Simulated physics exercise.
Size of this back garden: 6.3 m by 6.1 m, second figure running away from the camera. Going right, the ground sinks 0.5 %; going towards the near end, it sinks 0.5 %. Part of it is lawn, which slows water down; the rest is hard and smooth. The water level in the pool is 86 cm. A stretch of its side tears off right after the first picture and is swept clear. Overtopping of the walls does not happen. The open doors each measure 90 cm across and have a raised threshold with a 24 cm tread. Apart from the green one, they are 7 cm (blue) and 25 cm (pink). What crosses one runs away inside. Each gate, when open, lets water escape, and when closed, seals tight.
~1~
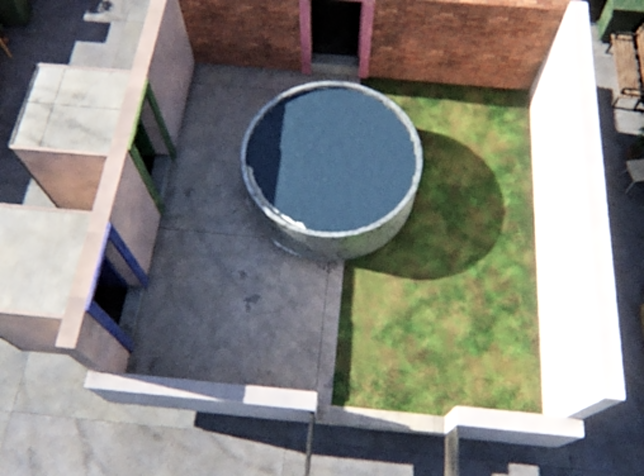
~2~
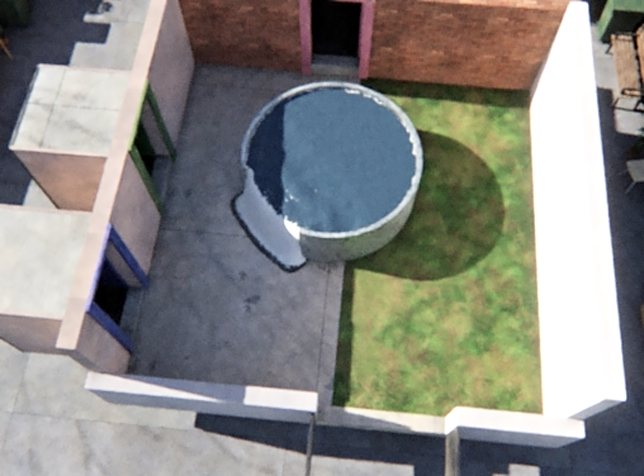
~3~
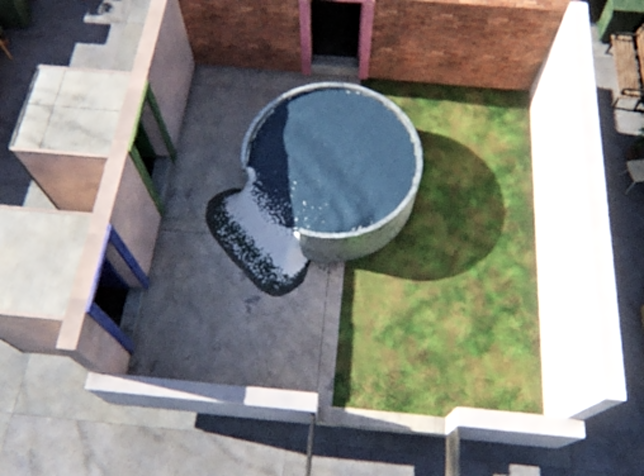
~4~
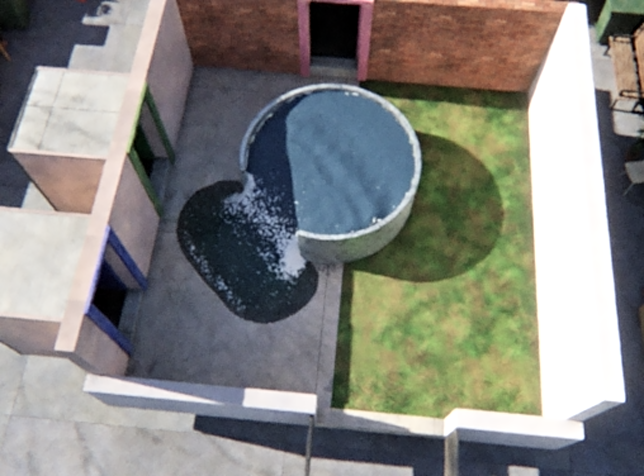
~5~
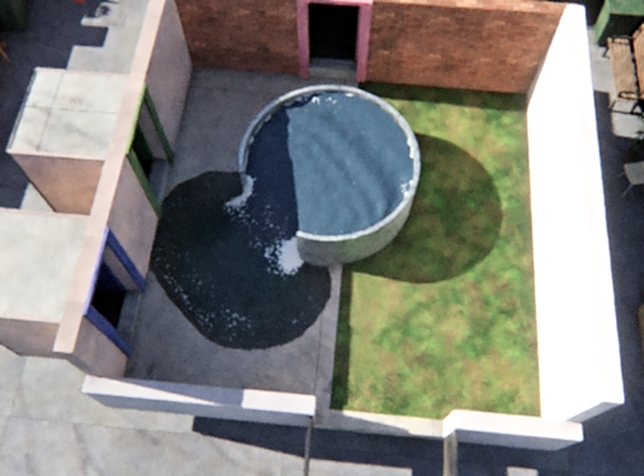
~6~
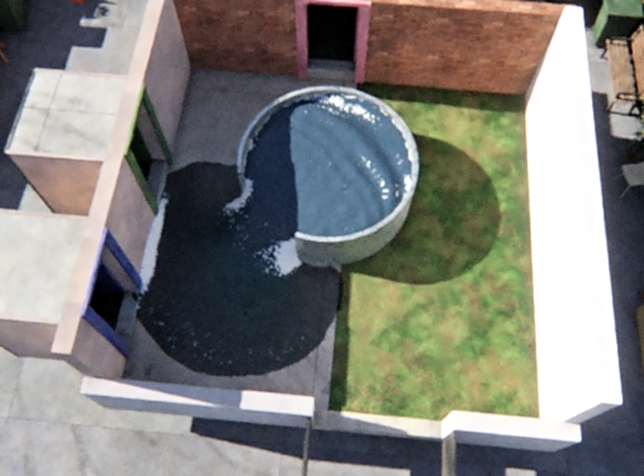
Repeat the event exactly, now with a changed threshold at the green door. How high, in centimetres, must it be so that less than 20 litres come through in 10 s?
It must be about 17 cm high.
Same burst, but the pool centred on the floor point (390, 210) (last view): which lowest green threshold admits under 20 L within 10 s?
At least roughly 9.5 cm high.
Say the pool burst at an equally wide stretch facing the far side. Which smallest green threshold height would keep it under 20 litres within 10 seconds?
It needs to be about 6.0 cm high.
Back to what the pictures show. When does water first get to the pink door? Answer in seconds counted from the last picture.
Pink: 2.8 s.
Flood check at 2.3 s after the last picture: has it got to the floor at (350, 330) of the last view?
It is under water.
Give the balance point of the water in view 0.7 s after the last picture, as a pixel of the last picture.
(288, 221) or so.
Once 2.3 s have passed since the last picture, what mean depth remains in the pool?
I'd put it near 38 cm.
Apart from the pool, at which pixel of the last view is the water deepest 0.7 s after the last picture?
Near pixel (120, 389).
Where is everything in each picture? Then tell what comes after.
Still water, 86 cm deep, in the pool at (331, 157); the green door at (154, 153) is dry, in the first picture.
Water pours out at (266, 223) and has run 0.3 m, to (235, 208); about 9 cm deep outside, 86 cm at the back, in the second picture.
The front is at (270, 289), 0.8 m from the gap at (267, 224); 1.3 m2 of floor is wet, 86 cm left at the back, in the third picture.
The front is at (236, 309), 1.3 m from the gap at (265, 226); 3.0 m2 of floor is wet, 86 cm left at the back, in the fourth picture.
Water pours out at (264, 227) and has run 1.8 m, to (204, 329); about 8 cm deep outside, 86 cm at the back, in the fifth picture.
Water pours out at (263, 228) and has run 2.4 m, to (159, 338); about 8 cm deep outside, 83 cm at the back; water is at the green door at (150, 158), in the sixth picture.
Then, 0.7 s after the last picture water covers 30 % of the floor, deepest (77 cm) near (120, 389); 19 cm at the green door, 0 litres in over its 23 cm threshold.
Then, 2.3 s after the last picture water covers 50 % of the floor, deepest (45 cm) near (123, 377); 16 cm at the green door, 4 litres in over its 23 cm threshold.
Then, 9.3 s after the last picture water covers 100 % of the floor, deepest (16 cm) near (517, 100); 7 cm at the green door, 4 litres in over its 23 cm threshold.
At the green door as built, the water peaked near 19 cm, 0.7 s after the last picture.
With a threshold of 15 cm, 34 litres would have come in within the 10 s; with 20.5 cm, 9 litres. So under 20 litres takes about 17 cm.
